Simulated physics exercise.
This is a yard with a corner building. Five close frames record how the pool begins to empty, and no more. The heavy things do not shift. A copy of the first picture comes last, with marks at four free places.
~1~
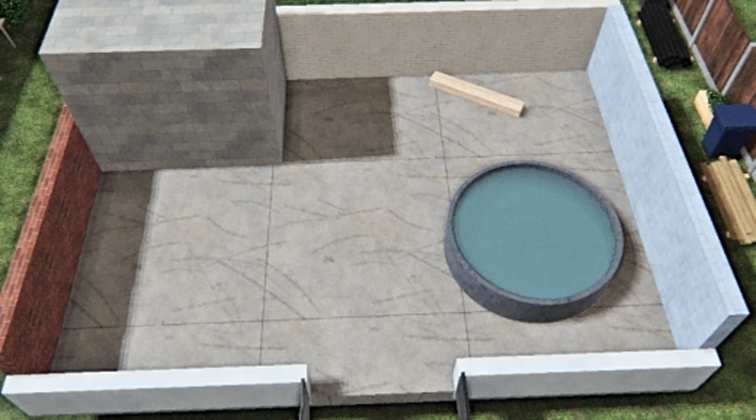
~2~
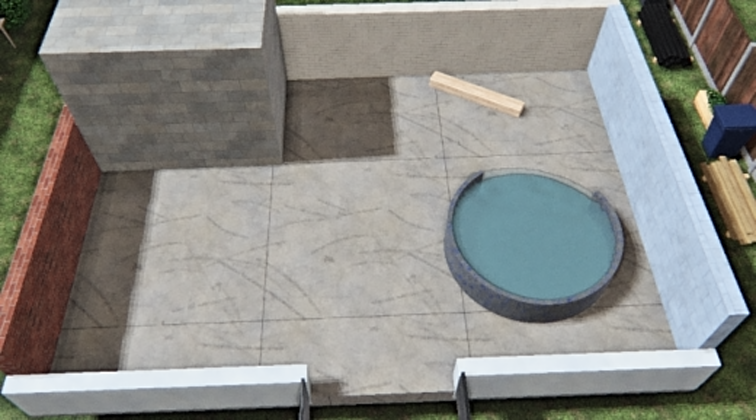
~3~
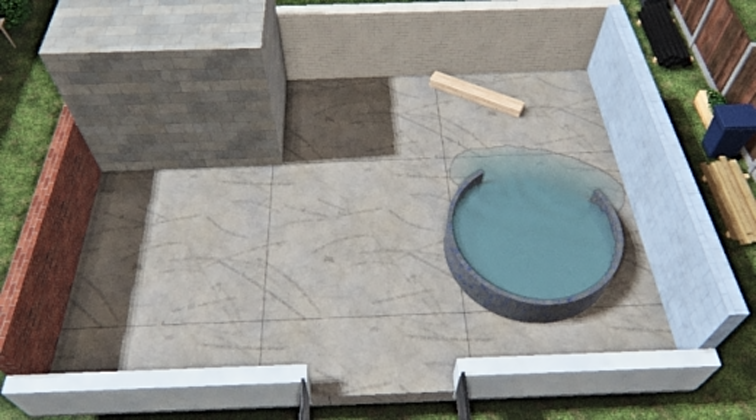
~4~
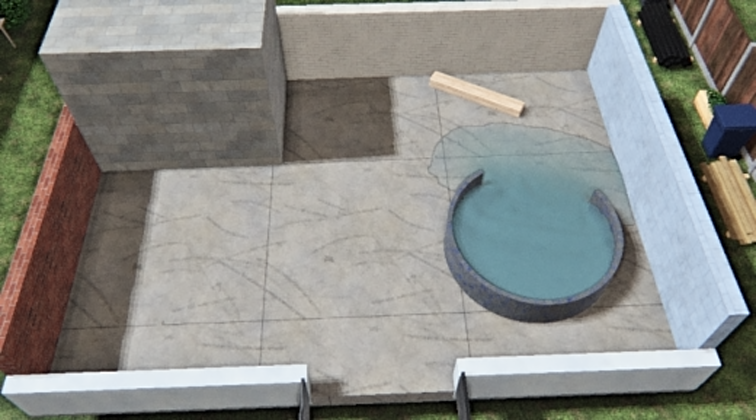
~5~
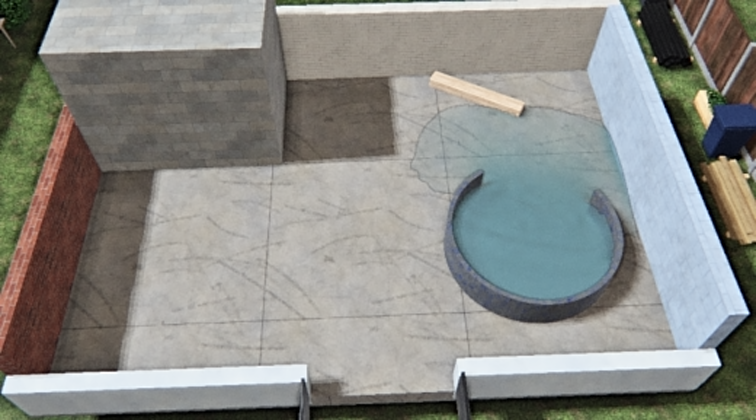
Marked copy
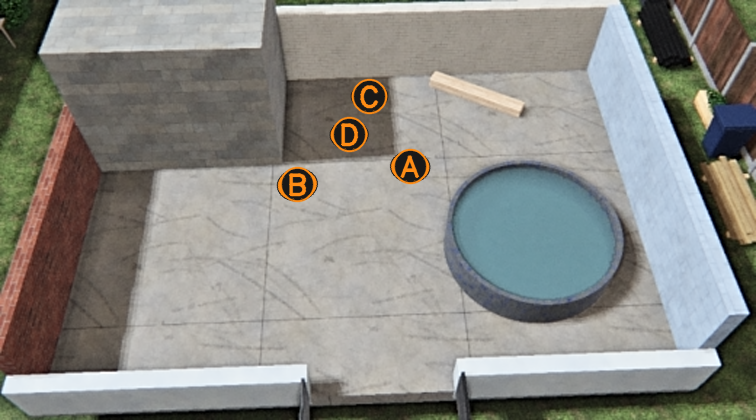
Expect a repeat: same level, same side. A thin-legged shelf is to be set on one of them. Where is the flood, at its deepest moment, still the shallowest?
Ring A.
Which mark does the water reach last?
B.
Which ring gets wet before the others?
Ring A.
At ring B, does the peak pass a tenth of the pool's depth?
Yes, it does.
In orange, A at (410, 166); B at (297, 184); C at (369, 96); D at (349, 134).
Choosing A, the water peaks at about 10 % of the depth that stood in the pool.
Choosing B, the water peaks at about 22 % of the depth that stood in the pool.
Choosing C, the water peaks at about 26 % of the depth that stood in the pool.
Choosing D, the water peaks at about 24 % of the depth that stood in the pool.
